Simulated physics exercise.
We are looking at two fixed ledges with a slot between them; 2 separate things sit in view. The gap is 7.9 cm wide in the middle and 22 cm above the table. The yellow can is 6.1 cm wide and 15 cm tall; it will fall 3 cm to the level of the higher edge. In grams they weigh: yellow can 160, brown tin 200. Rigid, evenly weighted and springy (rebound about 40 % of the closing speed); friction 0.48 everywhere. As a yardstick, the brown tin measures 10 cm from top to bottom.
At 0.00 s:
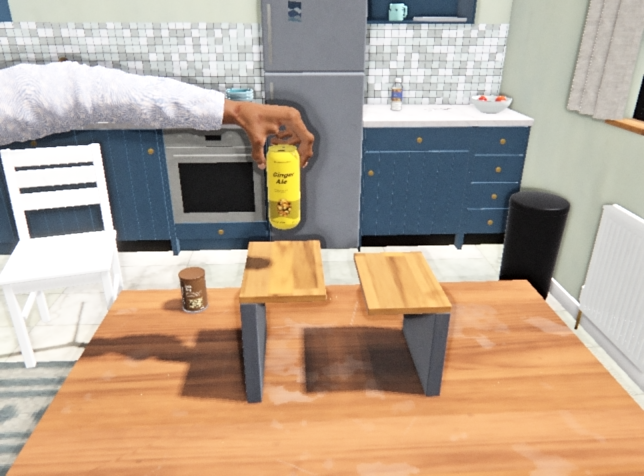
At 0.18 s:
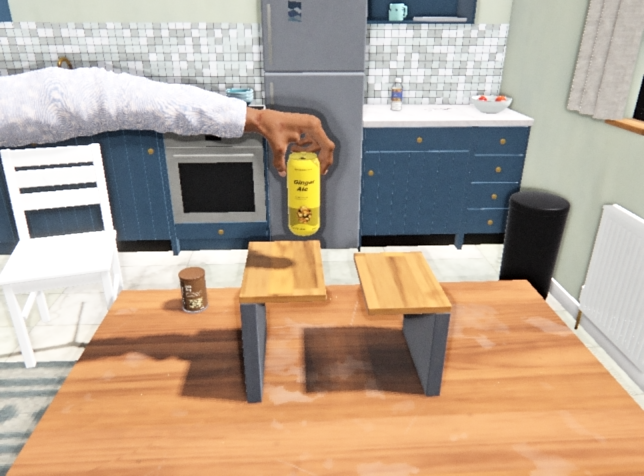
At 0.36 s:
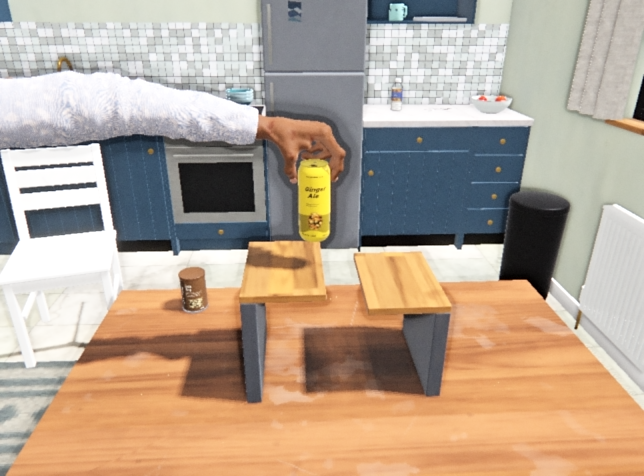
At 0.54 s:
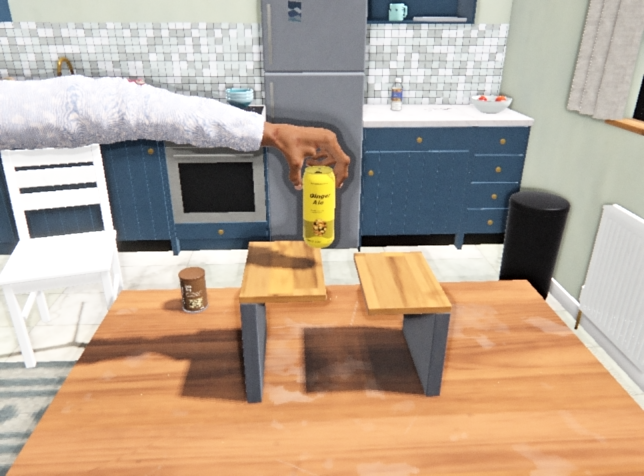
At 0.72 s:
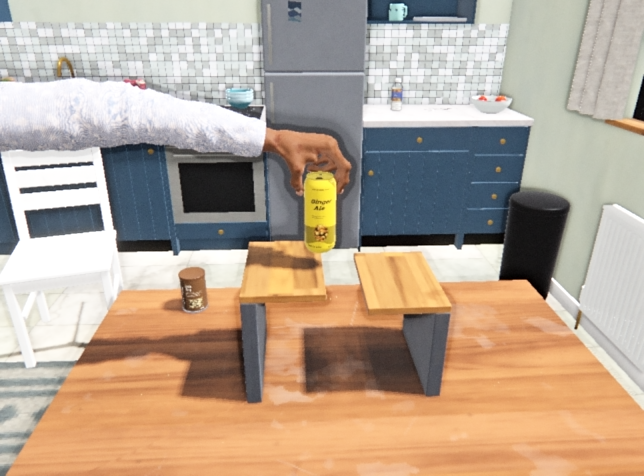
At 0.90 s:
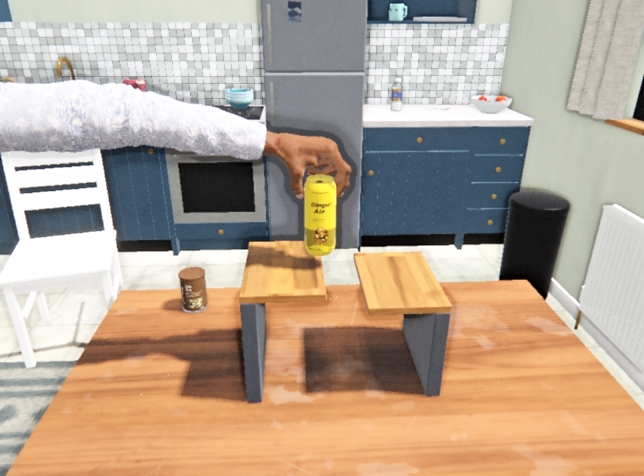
A hand in a white sleeve holds a yellow can upright above a wooden table, near two small wooden-topped stands with a gap between them. It moves the can a short way right and down, slowing until it hovers by the gap, while a brown tin stays still on the left.
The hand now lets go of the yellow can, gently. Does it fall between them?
In the end the can is caught.
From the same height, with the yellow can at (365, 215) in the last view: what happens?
Then it lodges.
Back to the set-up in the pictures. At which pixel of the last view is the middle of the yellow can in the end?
Around (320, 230).
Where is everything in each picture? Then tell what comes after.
In the first frame, 9 cm still to go; yellow can (284, 188); brown tin (194, 290).
In the second frame, 6 cm still to go; yellow can (304, 195); brown tin (194, 290).
In the third frame, 3 cm still to go; yellow can (314, 202); brown tin (194, 290).
In the fourth frame, 2 cm still to go; yellow can (319, 208); brown tin (194, 290).
In the fifth frame, 1 cm still to go; yellow can (320, 213); brown tin (194, 290).
In the sixth frame, held still over the gap; yellow can (320, 216); brown tin (194, 290).
After 1.10 s, yellow can moved 3 cm near (320, 229).
After 1.40 s, yellow can resting near (320, 230).
In the end (1.9 s), both under 4 cm from the start. At the end, from the last picture's camera, yellow can near (320, 230). The can lodges.
